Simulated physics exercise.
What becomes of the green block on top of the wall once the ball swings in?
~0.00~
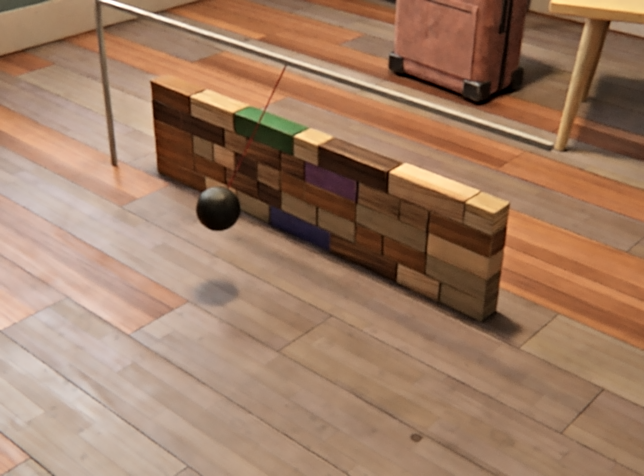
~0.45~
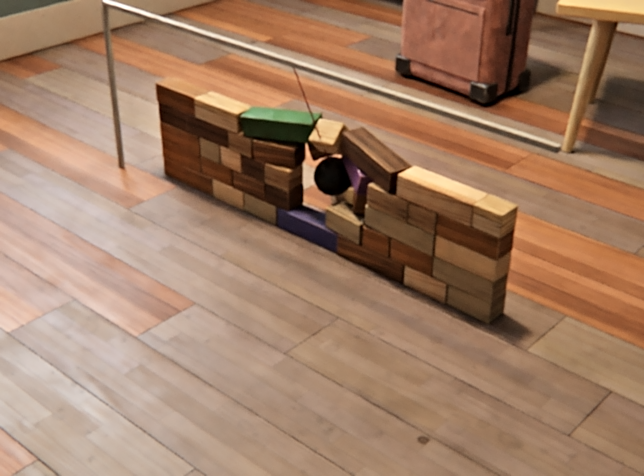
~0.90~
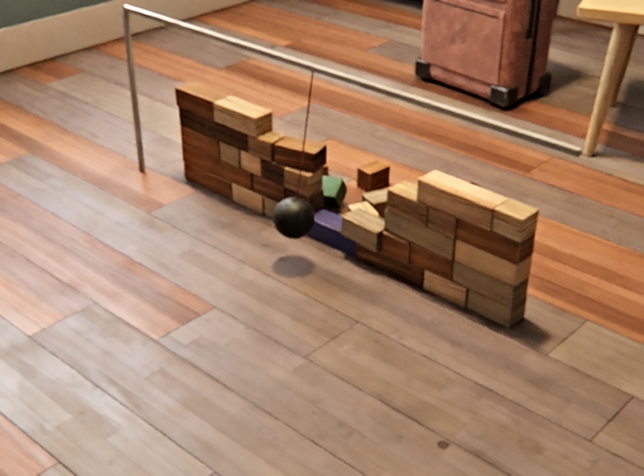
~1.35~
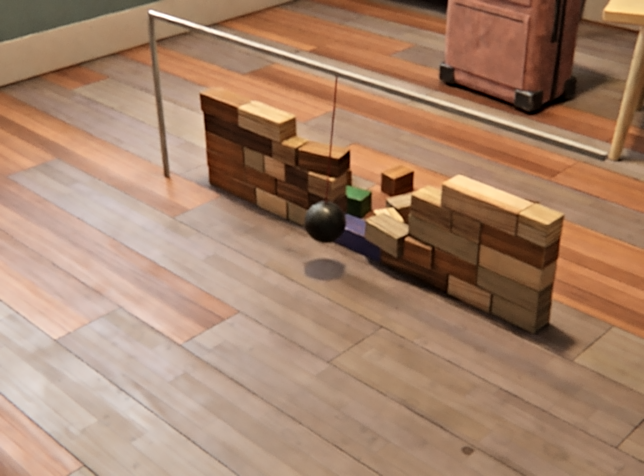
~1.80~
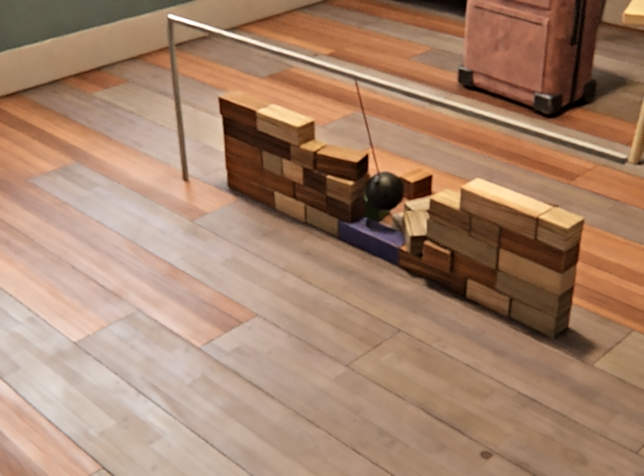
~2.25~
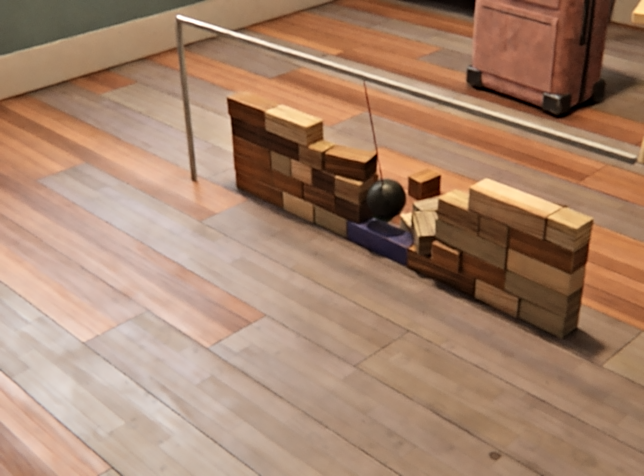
The green block comes down from the top of the wall, dropping into the gap the ball has opened.
